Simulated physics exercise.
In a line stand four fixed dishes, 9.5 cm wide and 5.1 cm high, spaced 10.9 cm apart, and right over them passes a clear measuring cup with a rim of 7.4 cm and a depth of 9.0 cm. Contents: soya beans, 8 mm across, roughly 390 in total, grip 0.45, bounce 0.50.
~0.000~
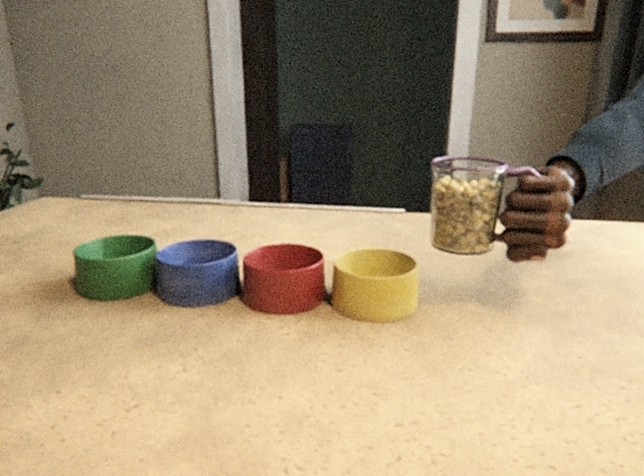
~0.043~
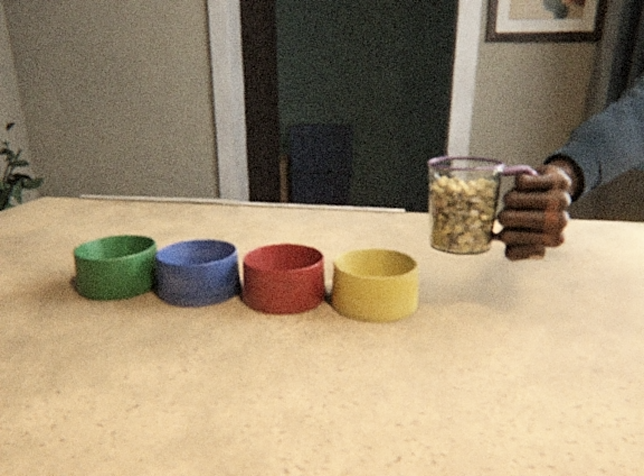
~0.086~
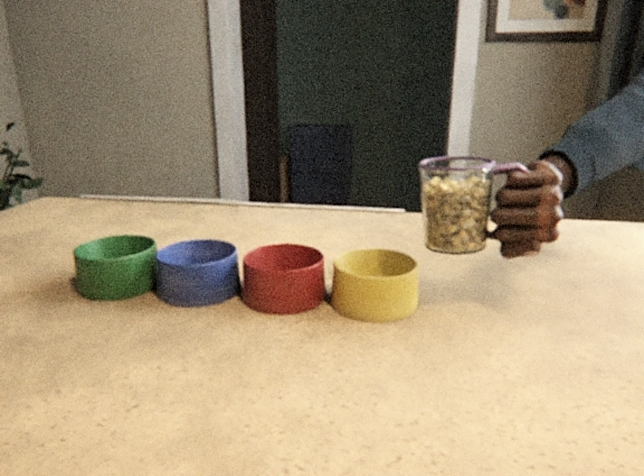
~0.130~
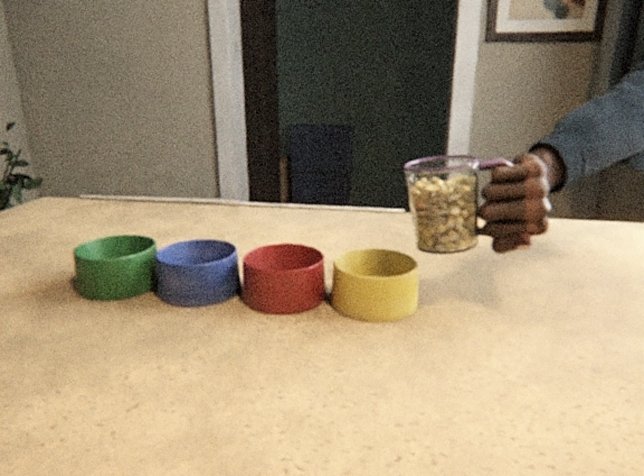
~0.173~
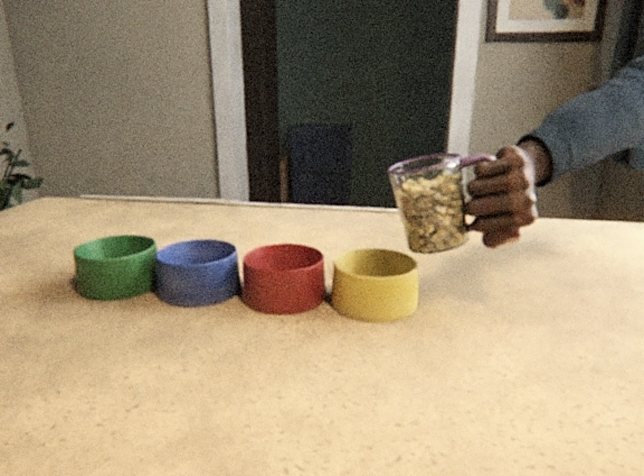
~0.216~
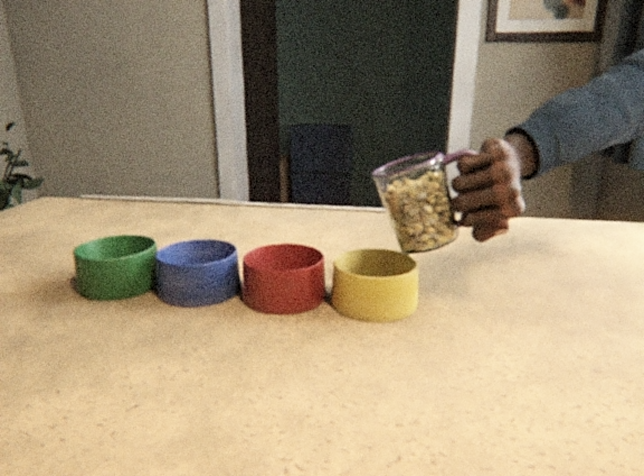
A hand in a blue-grey sleeve holds a clear measuring cup of pale beans at the right of a speckled tan tabletop, seen from the front and slightly above in a dim room. Four round dishes, green, blue, red and yellow from left to right, sit in a row before a dark doorway. The hand moves the cup left toward the yellow dish, tilting it leftward, while the camera stays still.
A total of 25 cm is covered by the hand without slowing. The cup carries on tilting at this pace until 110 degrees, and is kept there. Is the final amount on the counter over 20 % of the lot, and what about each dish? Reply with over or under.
Red dish under, blue dish over, green dish under, yellow dish under, counter under.
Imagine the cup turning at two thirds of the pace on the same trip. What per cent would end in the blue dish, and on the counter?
That gives blue 100 with 0 for the counter.
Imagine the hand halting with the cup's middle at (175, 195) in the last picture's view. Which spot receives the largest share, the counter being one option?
Result: Biggest portion at green.
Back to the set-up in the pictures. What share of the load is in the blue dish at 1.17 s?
So far, roughly 75 per cent.
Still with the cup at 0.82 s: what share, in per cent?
Around 95 per cent of the load.
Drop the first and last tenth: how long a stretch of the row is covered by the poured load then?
About 6 cm.
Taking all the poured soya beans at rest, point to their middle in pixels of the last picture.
Centre at rest, approx.: (198, 271) px.
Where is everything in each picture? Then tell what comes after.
The first picture shows cup at (465, 205), tilt 0 degrees, lip at (433, 162), moved 0.0 cm; middle of the pieces at (466, 210); yellow dish at (375, 262); red dish at (284, 257); blue dish at (197, 252); green dish at (116, 247).
The second picture shows cup at (463, 205), tilt 1 degrees, lip at (430, 163), moved 0.2 cm; middle of the pieces at (464, 210).
The third picture shows cup at (456, 205), tilt 4 degrees, lip at (421, 164), moved 1.0 cm; middle of the pieces at (457, 209).
The fourth picture shows cup at (444, 204), tilt 9 degrees, lip at (406, 167), moved 2.2 cm; middle of the pieces at (446, 208).
The fifth picture shows cup at (431, 204), tilt 14 degrees, lip at (389, 171), moved 3.6 cm; middle of the pieces at (433, 208).
The sixth picture shows cup at (418, 203), tilt 19 degrees, lip at (374, 174), moved 5.0 cm; middle of the pieces at (421, 207); yellow dish at (375, 262); red dish at (284, 257); blue dish at (197, 252); green dish at (116, 247). Its pace works out near 120 degrees a second; the hand travels 32 cm a second.
After 0.58 s, tilt 63 degrees; cup holds 100 %.
Then, at 0.82 s, tilt 92 degrees; cup holds 95 %, blue 5 %.
Then, at 1.17 s, tilt 110 degrees; cup holds 25 %, blue 75 %.
By 2.1 s all is still; red 0 %, blue 100 %, green 0 %, yellow 0 %, counter 0 %.
